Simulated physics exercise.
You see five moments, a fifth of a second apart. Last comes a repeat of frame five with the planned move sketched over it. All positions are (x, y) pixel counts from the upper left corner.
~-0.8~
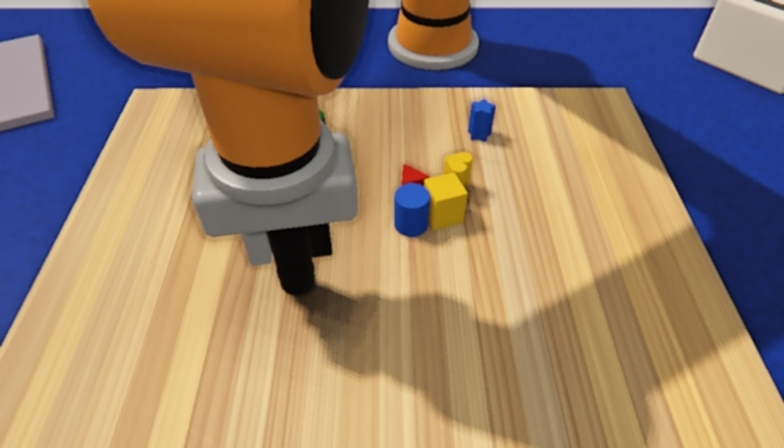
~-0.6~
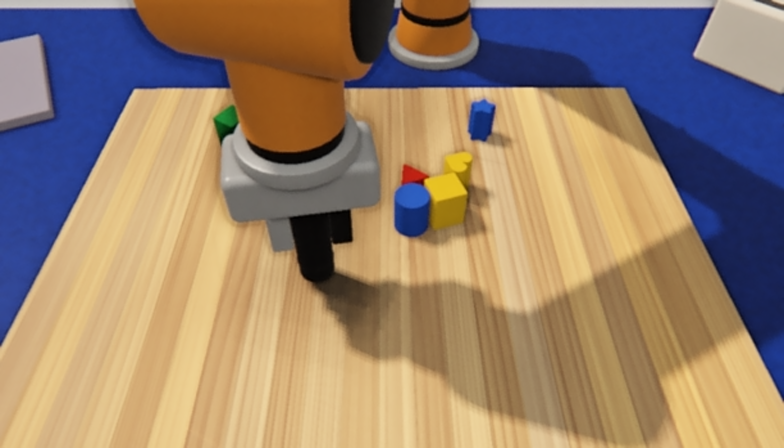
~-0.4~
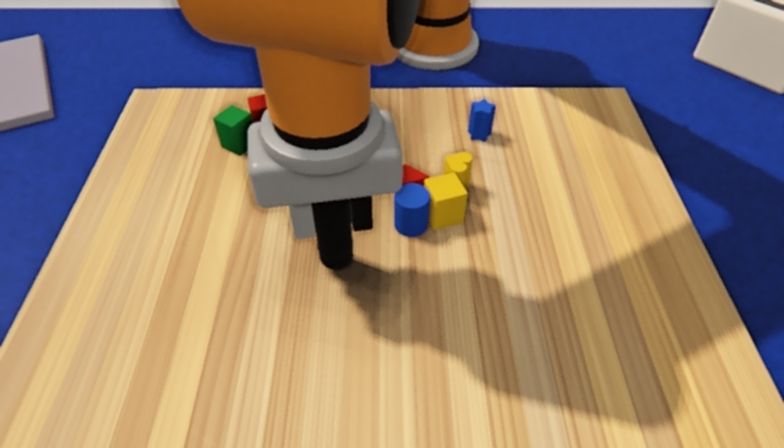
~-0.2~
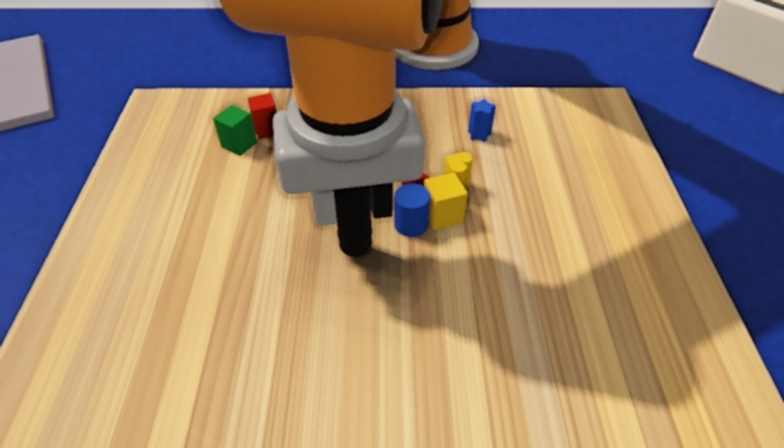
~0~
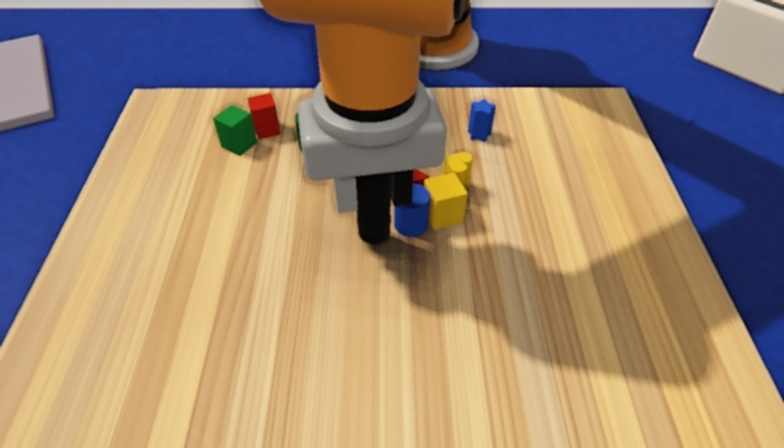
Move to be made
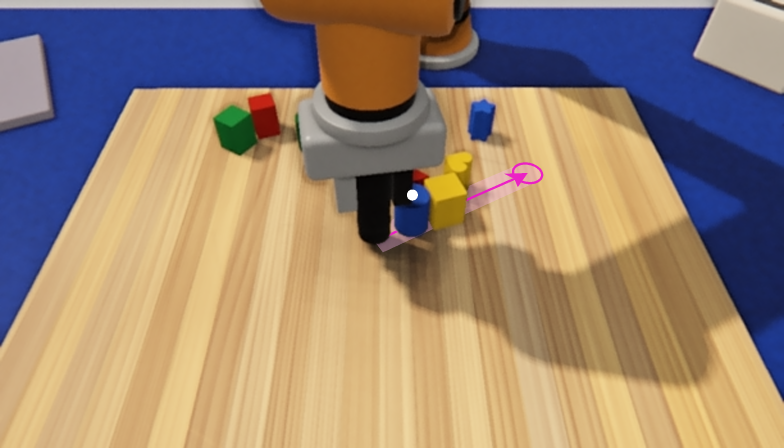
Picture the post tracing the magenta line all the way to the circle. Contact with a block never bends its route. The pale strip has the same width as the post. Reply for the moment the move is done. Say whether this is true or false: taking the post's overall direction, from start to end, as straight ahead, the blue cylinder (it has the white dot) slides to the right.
It is true.
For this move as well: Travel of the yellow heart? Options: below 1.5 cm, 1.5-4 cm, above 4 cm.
It moves between 1.5 and 4 cm.
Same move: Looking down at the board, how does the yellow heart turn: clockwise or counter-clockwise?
Counterclockwise rotation.
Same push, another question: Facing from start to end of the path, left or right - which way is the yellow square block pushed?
Side: Right.
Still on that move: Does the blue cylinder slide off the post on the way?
No - that is not the case.
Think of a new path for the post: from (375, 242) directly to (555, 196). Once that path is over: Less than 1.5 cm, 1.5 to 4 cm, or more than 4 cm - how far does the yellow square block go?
I reckon it covers more than 4 cm.
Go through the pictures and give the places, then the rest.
In the first frame, tip of the post (298, 282), middles of tops, red triangular block (412, 174), blue cylinder (412, 195), yellow square block (446, 186), yellow heart (459, 160).
In the second frame, post (318, 270), nothing pushed.
In the third frame, post (337, 257), nothing pushed.
In the fourth frame, post (356, 245), nothing pushed.
In the fifth frame, post (374, 233), red triangular block partly hidden, blue cylinder (412, 195), yellow square block (446, 186), yellow heart (459, 160).
The line goes from (375, 242) directly to (528, 173); the dot is on the blue cylinder.
On the path given first. One third of the way, post (430, 208); blue cylinder (462, 178); yellow square block (496, 176), turned 10° clockwise; yellow heart (463, 156), turned 30° anticlockwise.
Two thirds of the way, post (482, 185); blue cylinder (516, 158); yellow square block (545, 173), turned 65° clockwise; yellow heart (470, 148), turned 95° anticlockwise.
At the end, post (530, 165); red triangular block unmoved; blue cylinder (566, 143); yellow square block (549, 174), turned 75° clockwise; yellow heart (471, 148), turned 100° anticlockwise.
